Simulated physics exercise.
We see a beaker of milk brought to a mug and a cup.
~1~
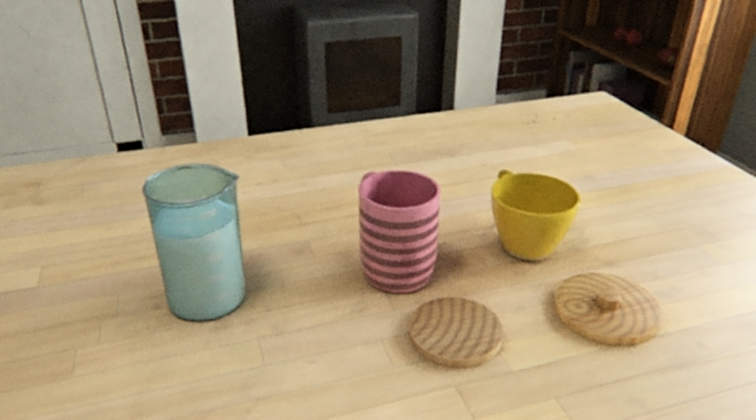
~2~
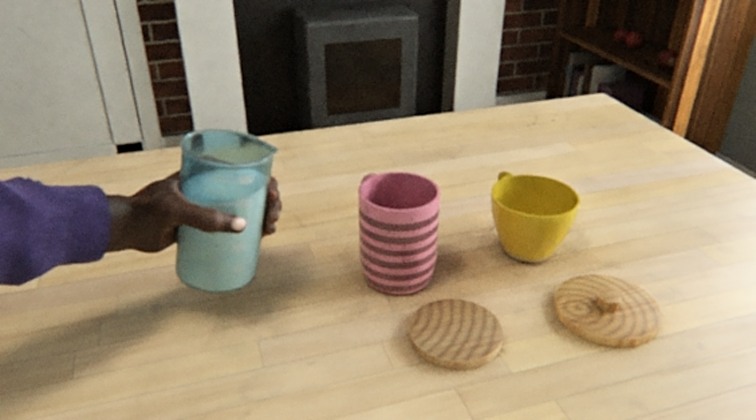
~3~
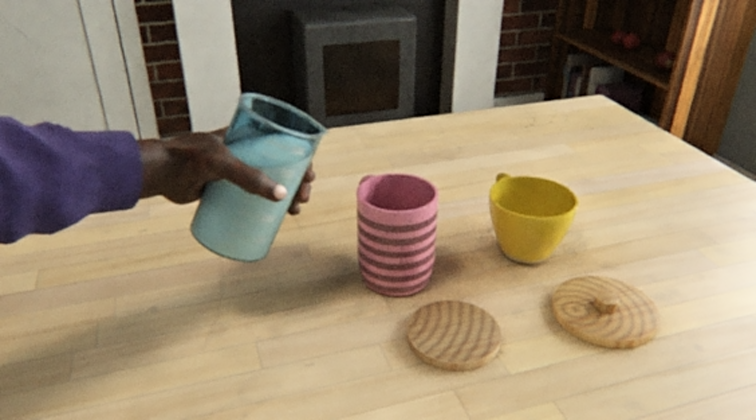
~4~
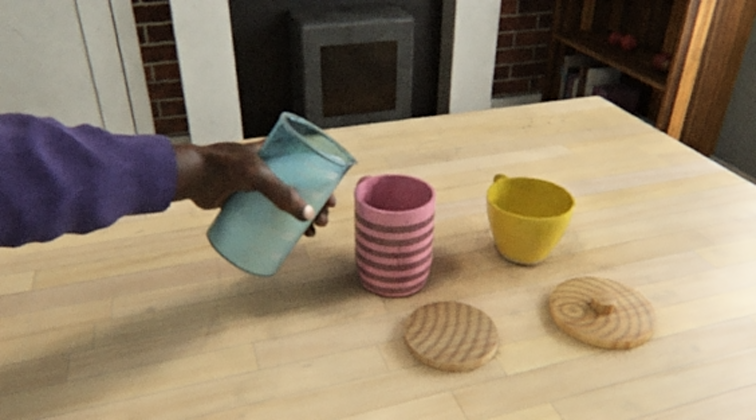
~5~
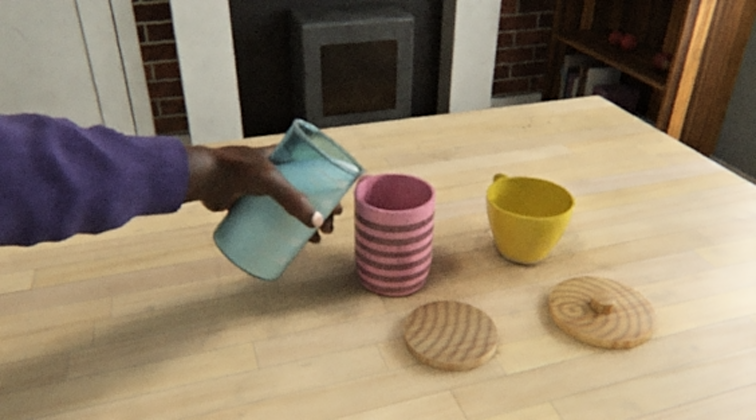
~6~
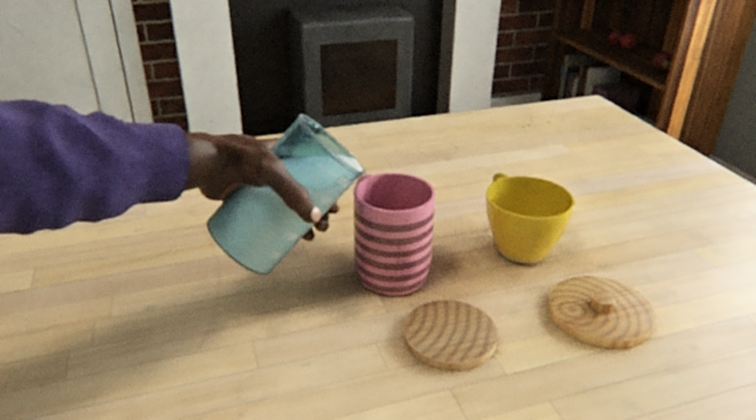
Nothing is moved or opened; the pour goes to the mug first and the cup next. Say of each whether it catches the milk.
The mug takes it in and the cup takes it in.
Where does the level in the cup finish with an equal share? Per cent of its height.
Roughly 75 per cent.
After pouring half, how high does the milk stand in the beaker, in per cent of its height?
Near 35 in a hundred.
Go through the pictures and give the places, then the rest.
In the first picture, nothing is moving yet; beaker (198, 242) about three quarters full; mug (399, 235) open; cup (531, 224) open.
In the second picture, the beaker is picked up; beaker about three quarters full, surface at (224, 184); mug (398, 237) open.
In the third picture, tilting; beaker (256, 177) tipped 25° with all of its load; cup (529, 227) open.
In the fourth picture, no stream yet; beaker (280, 194) tipped 35° with all of its load; mug (394, 239) open.
In the fifth picture, still nothing leaves it; beaker (288, 200) tipped 40° with all of its load; cup (526, 227) open.
In the sixth picture, on the point of pouring; beaker (286, 194) tipped 45° with all of its load; mug (393, 238) open; cup (526, 227) open.
Next, the milk goes into the mug.
After that, the milk goes into the cup.
Finally, the mug has its share inside; the cup has its share inside.
